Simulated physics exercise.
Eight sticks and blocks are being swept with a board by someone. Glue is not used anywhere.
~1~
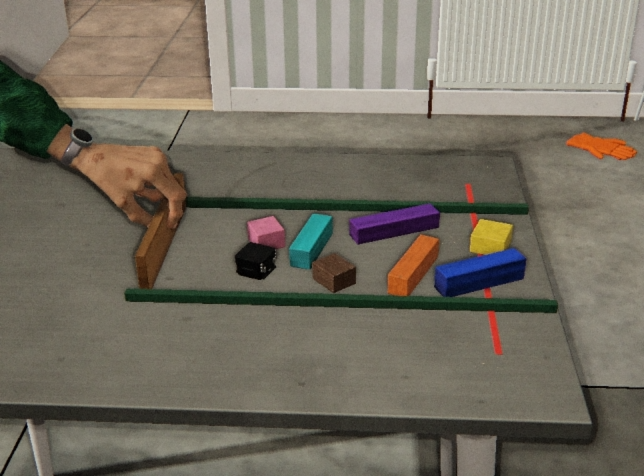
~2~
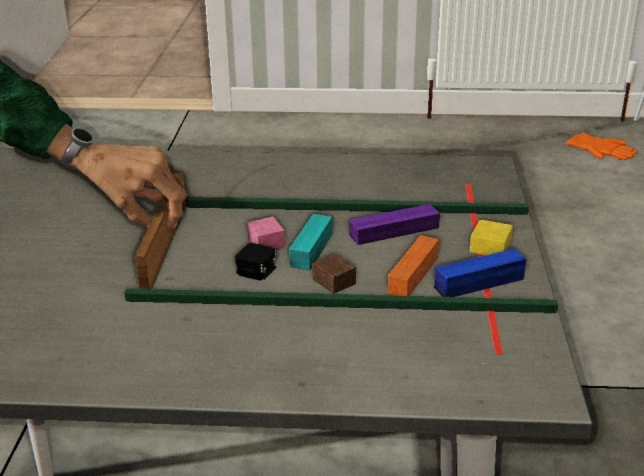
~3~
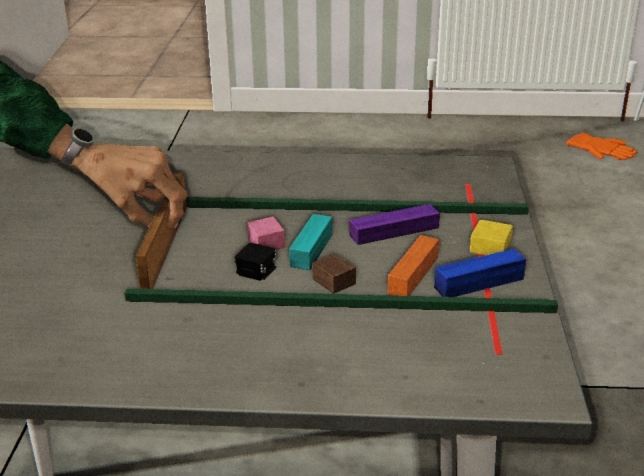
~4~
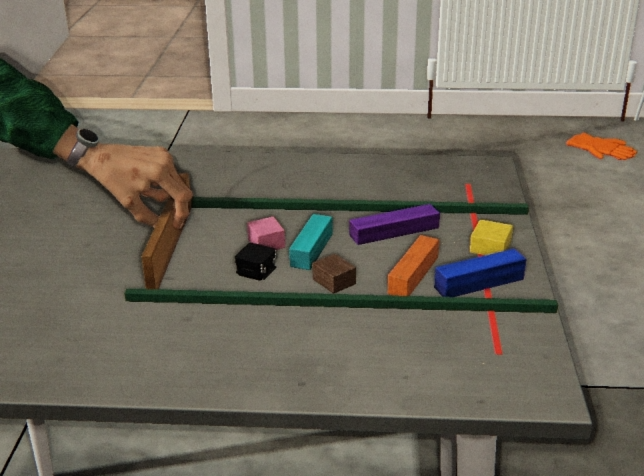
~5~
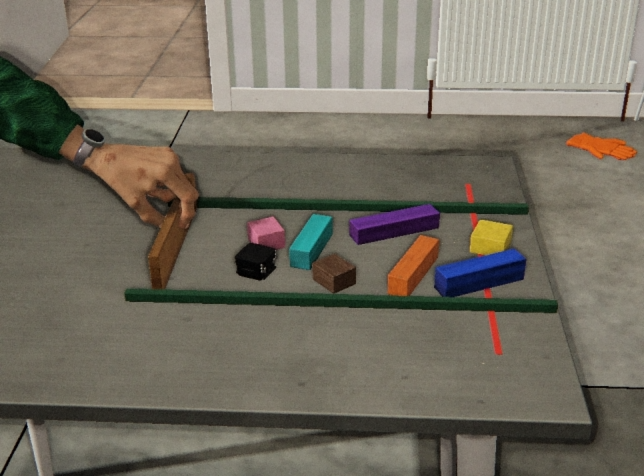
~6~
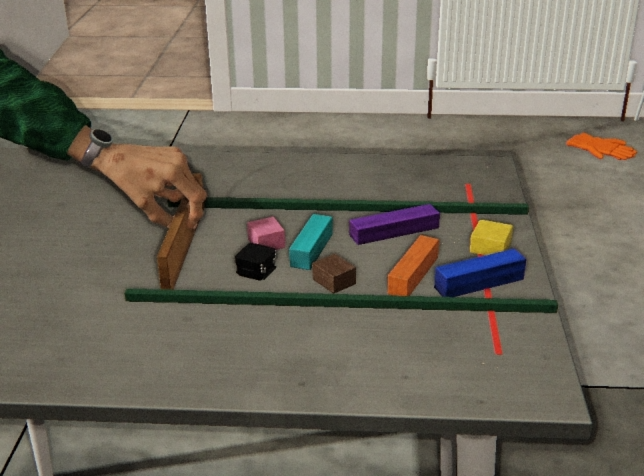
A hand slides a wooden board slightly right toward colored blocks that stay still.
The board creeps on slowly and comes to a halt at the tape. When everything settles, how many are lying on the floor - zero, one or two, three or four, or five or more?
When it settles, three or four are on the floor.
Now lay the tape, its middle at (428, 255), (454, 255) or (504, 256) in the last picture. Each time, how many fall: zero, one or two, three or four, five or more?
In the order the places were given: No fall at all, no fall at all, more than four.
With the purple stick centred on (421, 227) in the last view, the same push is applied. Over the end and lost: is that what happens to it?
It simply slips off.
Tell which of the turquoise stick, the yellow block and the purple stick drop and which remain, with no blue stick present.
The turquoise stick stays on, the yellow block tumbles off, the purple stick goes over.
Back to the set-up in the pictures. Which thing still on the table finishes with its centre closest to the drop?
It's the orange bar that is foremost.
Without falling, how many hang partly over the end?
The number would be 1.
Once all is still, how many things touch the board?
That would be 3 of them.
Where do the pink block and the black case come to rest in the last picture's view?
One is at about (495, 243), the other at about (500, 265).
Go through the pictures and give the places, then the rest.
The first frame shows yellow block (492, 238); blue stick (480, 273); orange bar (414, 266); board (163, 229); tape (481, 256).
The second frame shows blue stick (480, 273); pink block (266, 235).
The third frame shows orange bar (414, 266); board (164, 229).
The fourth frame shows yellow block (492, 239); black case (256, 263).
The fifth frame shows blue stick (480, 273); purple stick (395, 224).
The sixth frame shows yellow block (492, 239); blue stick (480, 273); orange bar (414, 266); board (183, 230); tape (481, 256).
A little later, none off yet; yellow block at rest near (492, 239); blue stick at rest near (480, 273); orange bar at rest near (414, 266).
When it is over, the number that fall off is three or four; down, purple stick, blue stick and yellow block.
